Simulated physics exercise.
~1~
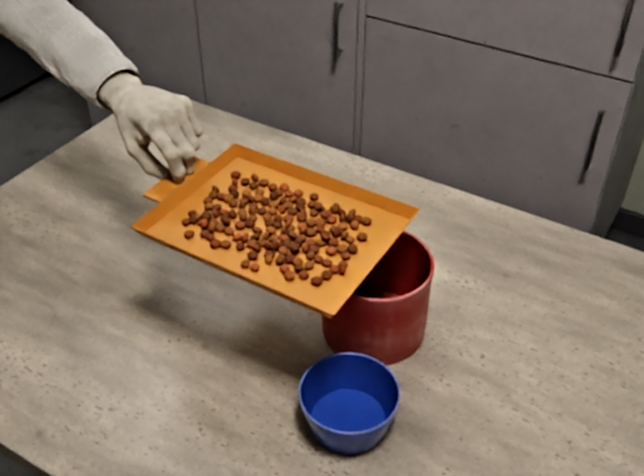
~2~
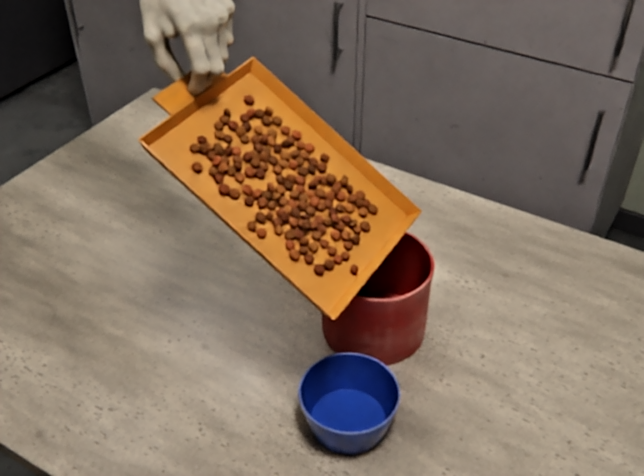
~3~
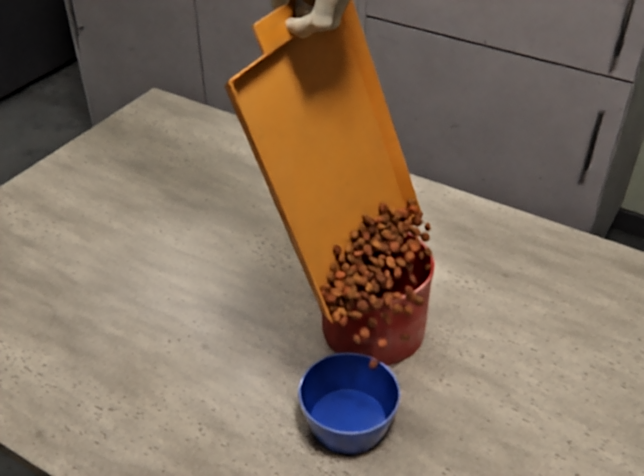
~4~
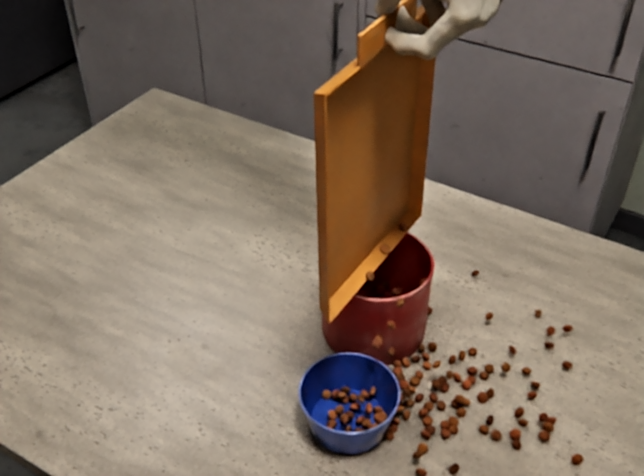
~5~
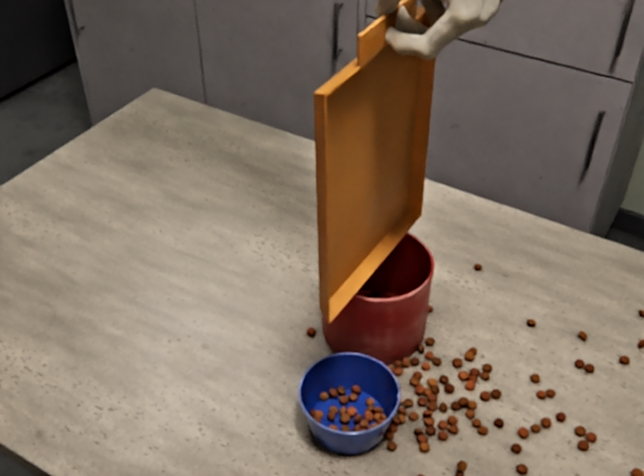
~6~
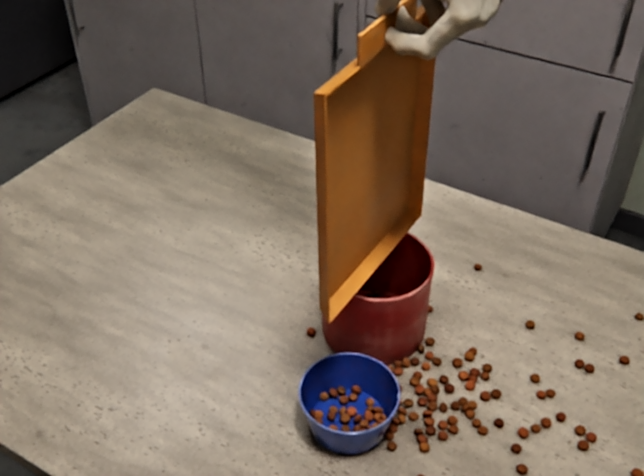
On a kitchen counter, a pale hand tips kibble from an orange tray over a red pot and blue dish, most scattering outside.
